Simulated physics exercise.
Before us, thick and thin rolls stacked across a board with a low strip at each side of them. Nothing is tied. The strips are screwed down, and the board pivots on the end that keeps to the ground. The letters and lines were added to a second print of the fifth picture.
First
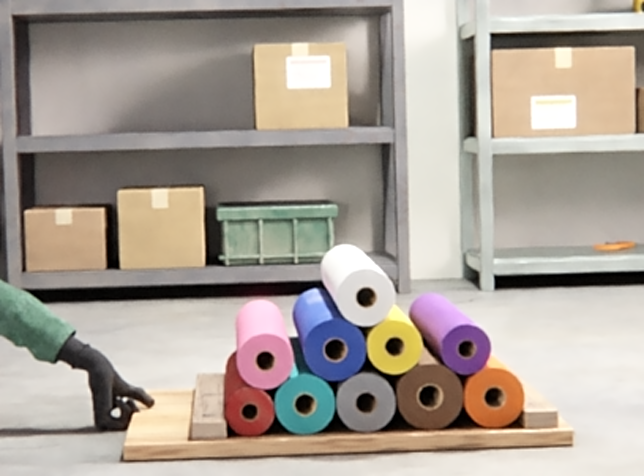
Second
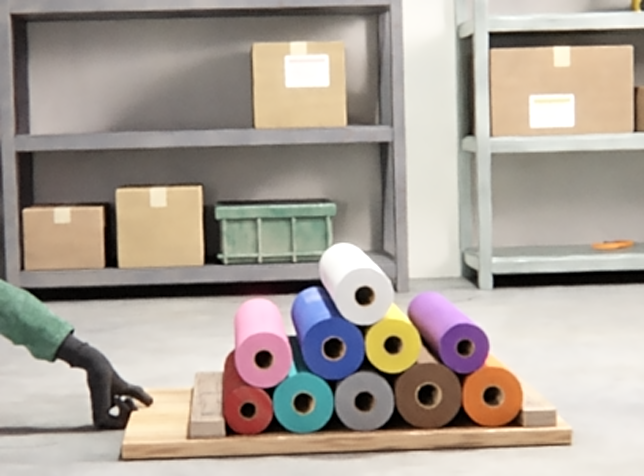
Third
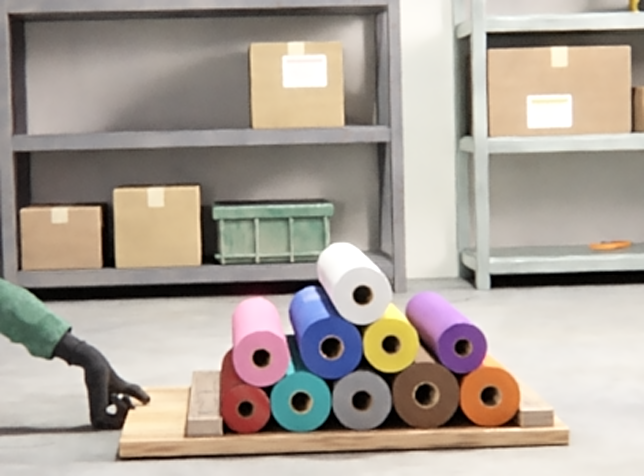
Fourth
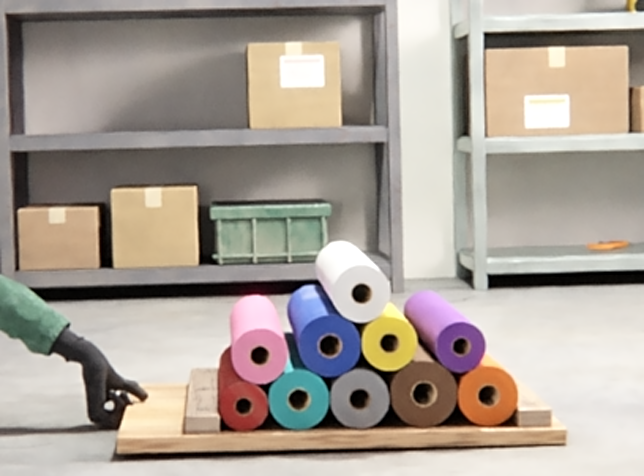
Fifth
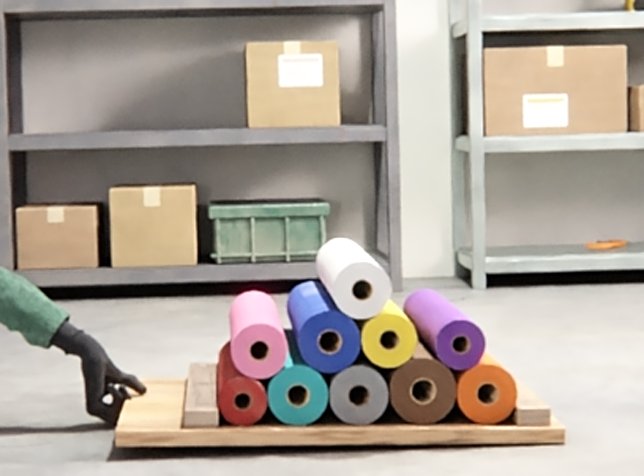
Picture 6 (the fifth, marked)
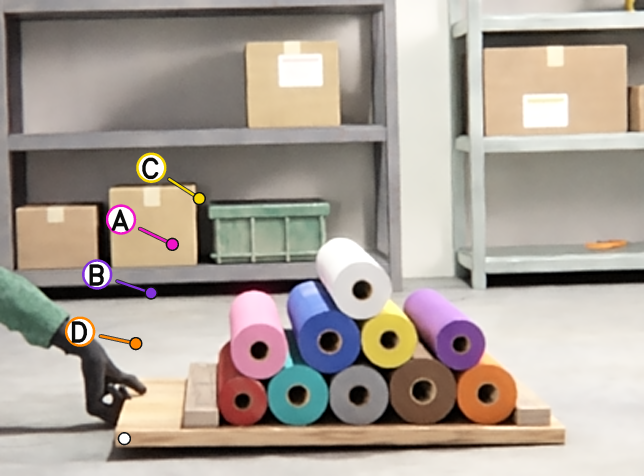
A dark-gloved hand in a green sleeve grips the left end of a wooden board stacked with colourful rolls, a white one on top, before storage shelves. It raises that end very slightly while the rolls keep their places in the pile, and the whole view drifts a touch left.
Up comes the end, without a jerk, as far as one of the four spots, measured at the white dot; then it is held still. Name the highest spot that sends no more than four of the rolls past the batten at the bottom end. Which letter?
Raise it to C.
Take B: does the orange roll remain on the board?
Yes, with B.
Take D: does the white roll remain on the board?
Yes, with D.
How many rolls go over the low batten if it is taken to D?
At D the number is none.
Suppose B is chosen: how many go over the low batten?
The count is none.
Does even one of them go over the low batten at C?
Yes, at C.
On the marked copy, A at (172, 245); B at (151, 293); C at (200, 198); D at (136, 343); the white dot at (125, 438).
Taking C. A third of the way, board at 19°.
Two thirds of the way, board at 34°.
When it is over, board at 34°, four over the low batten (blue, yellow, purple, white).
As for the rest, A none over the low batten; B none over the low batten; D none over the low batten.
